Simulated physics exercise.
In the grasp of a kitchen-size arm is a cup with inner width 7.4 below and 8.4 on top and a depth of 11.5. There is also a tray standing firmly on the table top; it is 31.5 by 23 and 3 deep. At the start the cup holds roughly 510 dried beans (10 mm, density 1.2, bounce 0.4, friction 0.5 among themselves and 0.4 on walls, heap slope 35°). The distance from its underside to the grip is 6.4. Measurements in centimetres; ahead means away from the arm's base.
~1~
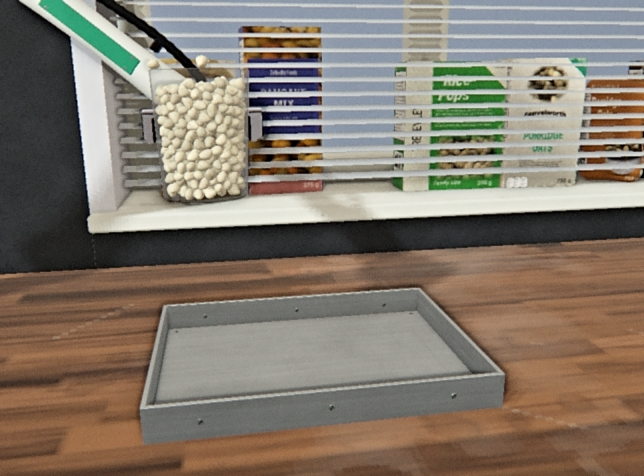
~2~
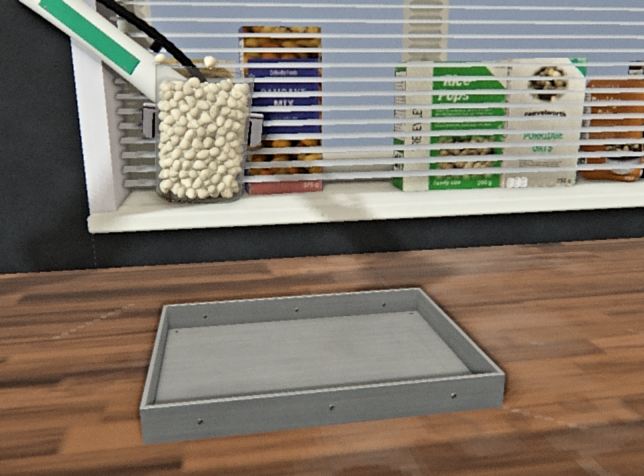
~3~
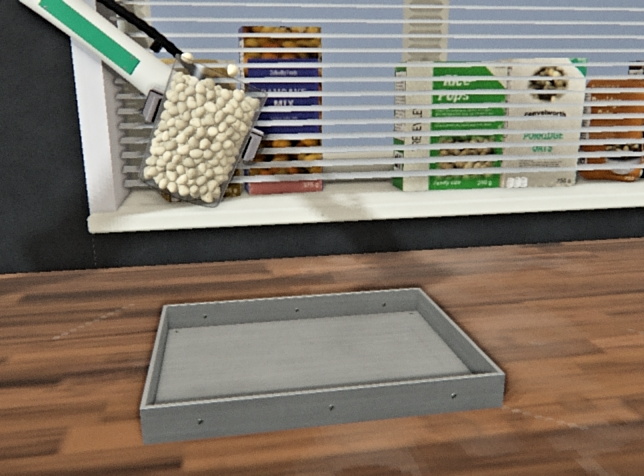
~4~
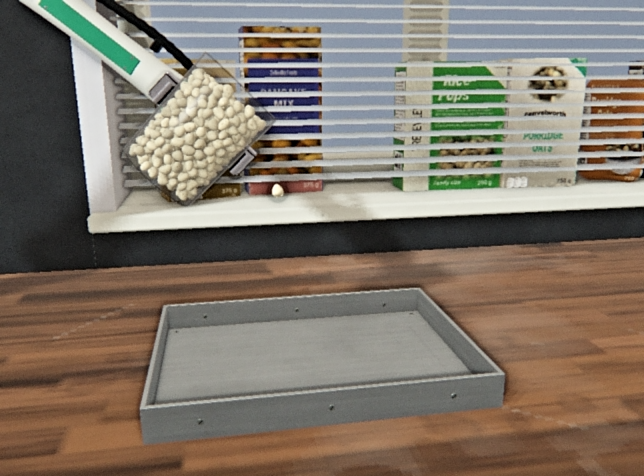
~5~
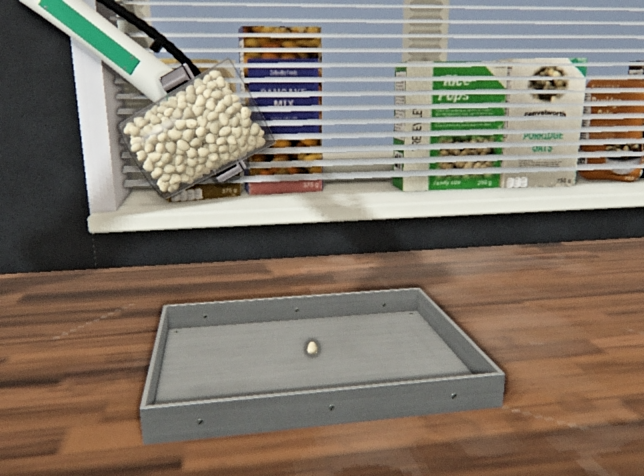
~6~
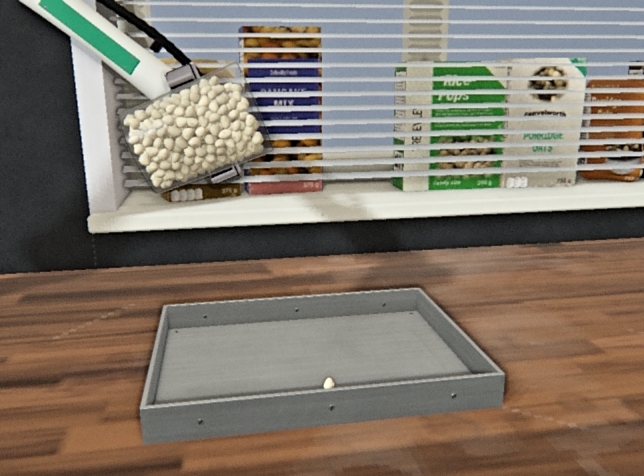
On a wooden kitchen counter, a robot arm tilts a clear cup of pale beans, one bean dropping into a grey tray.
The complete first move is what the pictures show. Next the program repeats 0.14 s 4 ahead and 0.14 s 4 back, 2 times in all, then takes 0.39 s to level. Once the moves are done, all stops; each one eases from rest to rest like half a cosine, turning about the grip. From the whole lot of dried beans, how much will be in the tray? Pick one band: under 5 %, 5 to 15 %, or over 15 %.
Over 15 %.
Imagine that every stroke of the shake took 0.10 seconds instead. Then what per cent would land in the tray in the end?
About 40 per cent, then.
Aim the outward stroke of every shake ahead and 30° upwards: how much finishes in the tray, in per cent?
You'd expect near 35 percent of it there.
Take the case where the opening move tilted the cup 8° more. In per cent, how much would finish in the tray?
It would come to roughly 40 per cent.
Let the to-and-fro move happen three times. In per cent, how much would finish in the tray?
35 %.
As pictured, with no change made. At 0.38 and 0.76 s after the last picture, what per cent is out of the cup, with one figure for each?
The share out is 15 per cent at the earlier time and 25 per cent at the later one.
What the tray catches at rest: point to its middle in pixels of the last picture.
It ends up close to (350, 352).
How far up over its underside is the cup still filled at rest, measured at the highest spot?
Around 10.5 cm up.
Then, 0.38 s later, tilted 69° forward, highest piece 28 above the table; 428 in the cup, 54 in the tray, 24 in flight or on a rim.
Then, 0.76 s later, tilted 33° forward, highest piece 28 above the table; 377 in the cup, 126 in the tray, 3 in flight or on a rim.
Then, 1.15 s later, level, highest piece 30 above the table; 377 in the cup, 129 in the tray.
Then, 2.20 s later, level, highest piece 30 above the table; 377 in the cup, 129 in the tray.
At rest, 377 in the cup, 129 in the tray. That is 25 % in the tray.
